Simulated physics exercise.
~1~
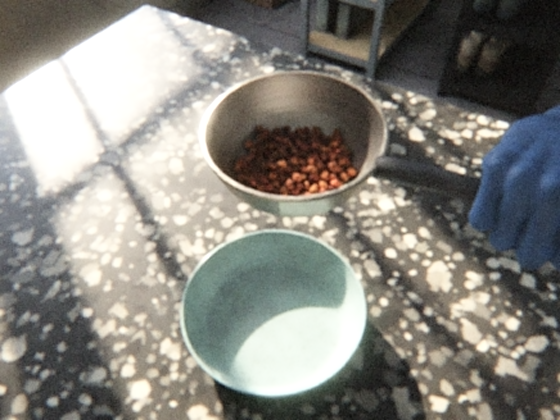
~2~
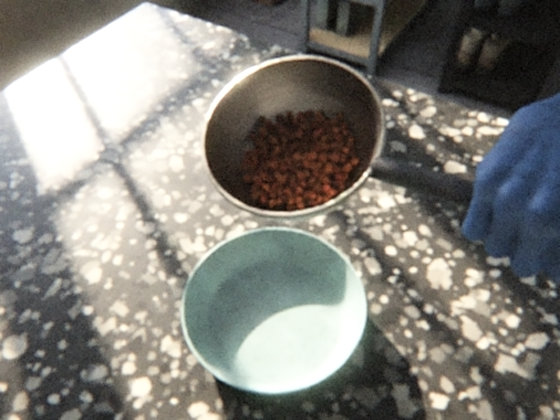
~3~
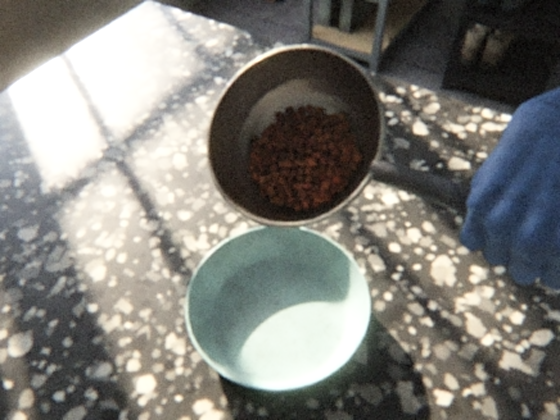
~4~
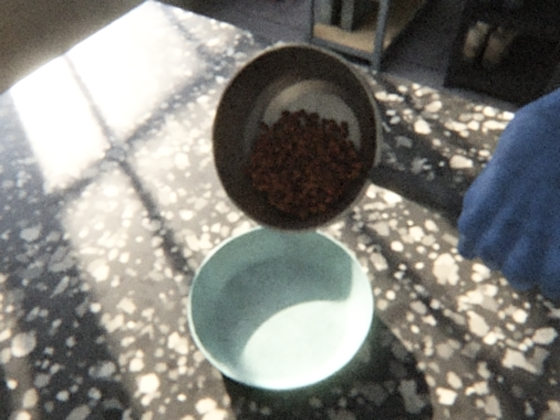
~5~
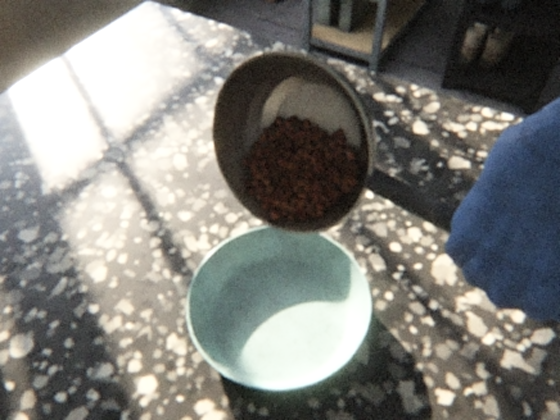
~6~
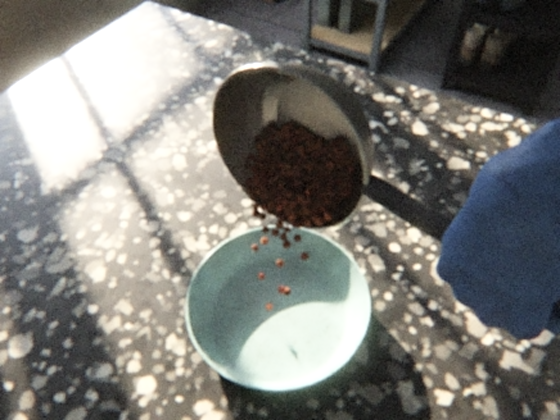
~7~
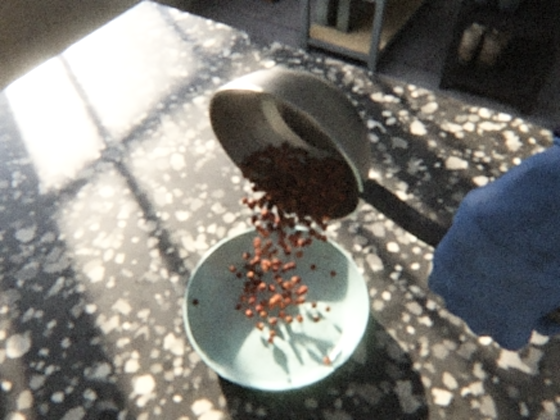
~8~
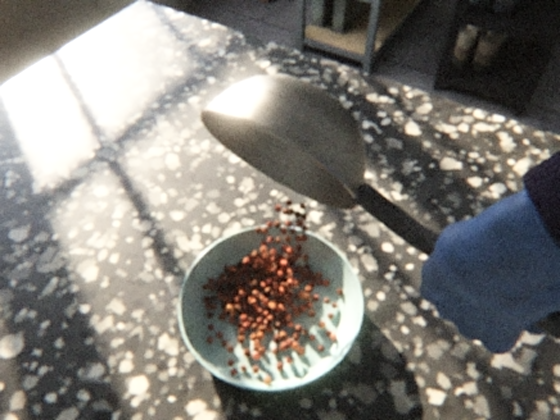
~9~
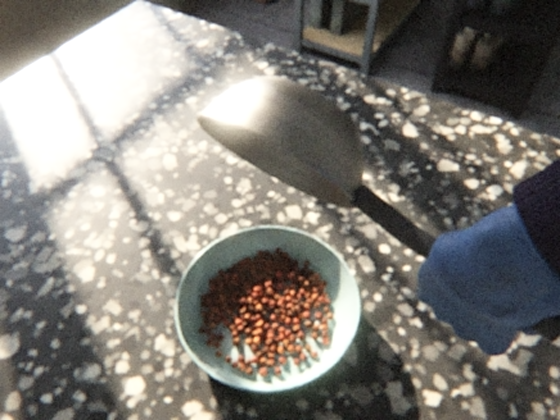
The clip opens on a speckled dark countertop crossed by bright window light, where a blue-gloved hand at the right holds a metal pan of small reddish-brown pellets behind an empty pale green bowl. The hand steadily tilts the pan toward the bowl, and the pellets stay gathered inside at first. Then a few tumble over the lip, and soon a thick stream pours down and scatters across the bowl. The pan rolls further until its underside shows and the last pellets drop. It ends with the pan held tipped over, emptied, and the pellets lying in the bowl.
